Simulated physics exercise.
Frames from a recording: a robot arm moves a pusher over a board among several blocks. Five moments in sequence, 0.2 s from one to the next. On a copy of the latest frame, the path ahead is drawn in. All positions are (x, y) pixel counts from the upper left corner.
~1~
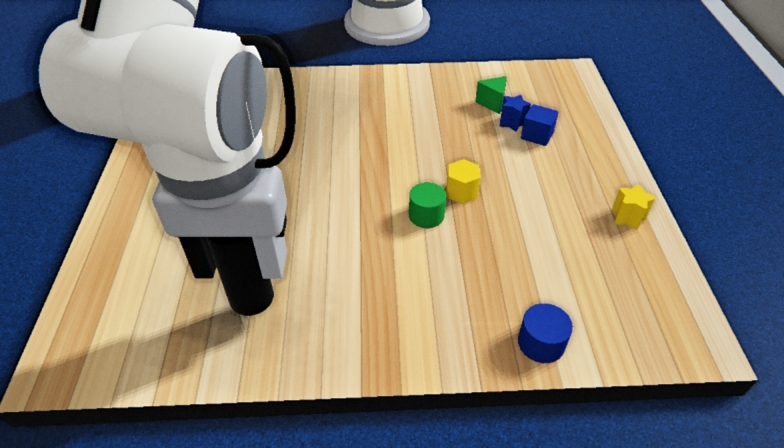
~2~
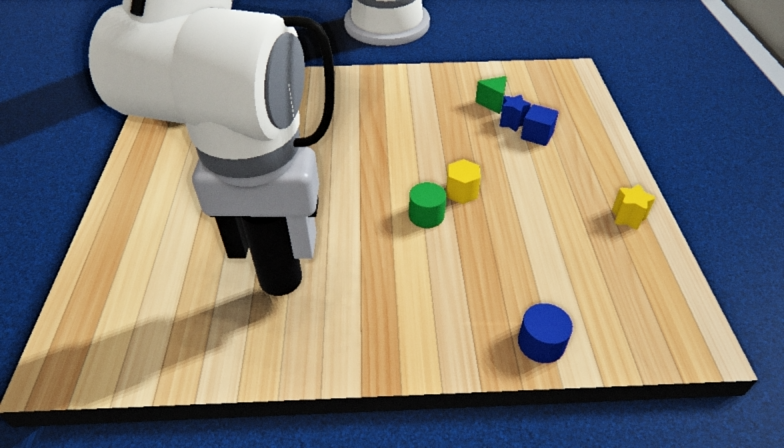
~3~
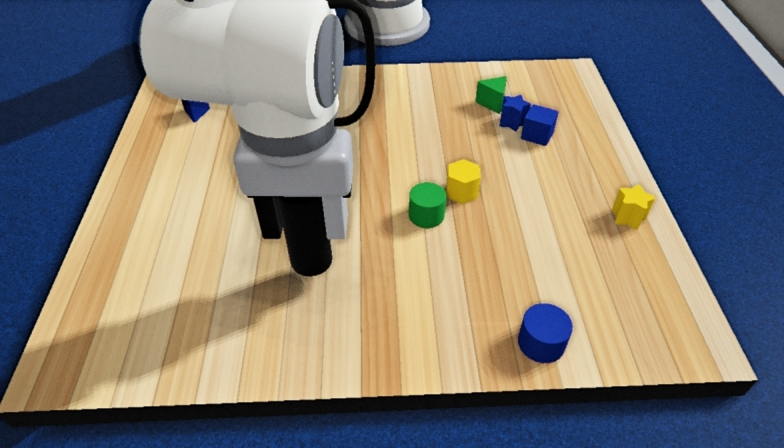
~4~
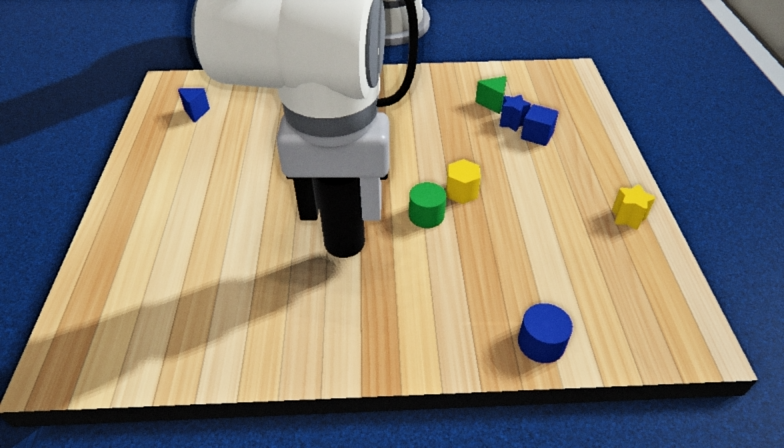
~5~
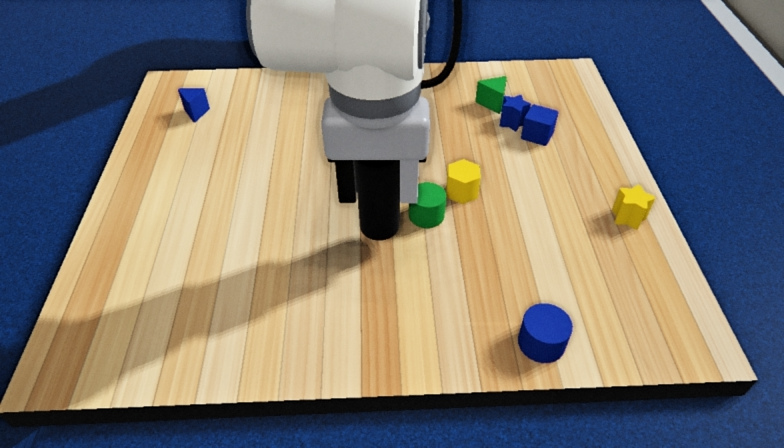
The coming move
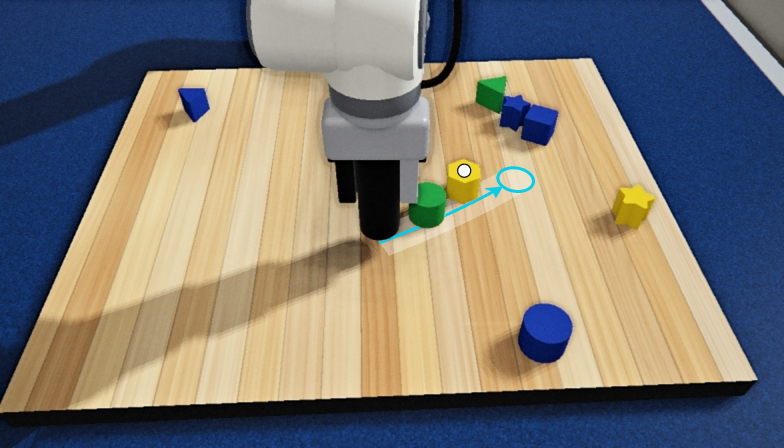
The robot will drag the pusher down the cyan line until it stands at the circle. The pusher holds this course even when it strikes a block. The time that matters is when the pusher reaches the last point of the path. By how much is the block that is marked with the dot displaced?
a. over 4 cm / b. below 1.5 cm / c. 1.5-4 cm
That would be a.
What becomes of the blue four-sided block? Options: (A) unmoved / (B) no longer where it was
The one that fits is A, unmoved.
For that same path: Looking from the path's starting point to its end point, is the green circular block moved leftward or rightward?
It moves over to the left.
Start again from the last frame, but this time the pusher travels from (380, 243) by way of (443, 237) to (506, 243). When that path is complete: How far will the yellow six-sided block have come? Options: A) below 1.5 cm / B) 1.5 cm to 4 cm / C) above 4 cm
The correct letter is A.
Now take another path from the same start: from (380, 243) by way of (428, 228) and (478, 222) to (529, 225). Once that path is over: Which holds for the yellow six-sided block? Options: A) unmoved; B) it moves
B: It moves.
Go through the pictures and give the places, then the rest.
In the first frame, tip of the pusher at (252, 299), middles of tops, green circular block at (428, 194), yellow six-sided block at (464, 171), blue four-sided block at (542, 114).
In the second frame, pusher at (281, 280), nothing pushed.
In the third frame, pusher at (312, 262), nothing pushed.
In the fourth frame, pusher at (345, 244), nothing pushed.
In the fifth frame, pusher at (380, 227), green circular block at (428, 194), yellow six-sided block at (464, 171), blue four-sided block at (542, 114).
The line goes from (380, 243) via (453, 212), ending at (516, 179); the dot is on the yellow six-sided block.
What follows on the original path. One third of the way, pusher at (432, 206); green circular block at (449, 178); yellow six-sided block at (473, 162), turned 25° clockwise.
Two thirds of the way, pusher at (478, 185); green circular block at (468, 156); yellow six-sided block at (486, 138), turned 90° clockwise.
At the end, pusher at (519, 164); green circular block at (473, 151); yellow six-sided block at (485, 133), turned 115° clockwise; blue four-sided block unmoved.
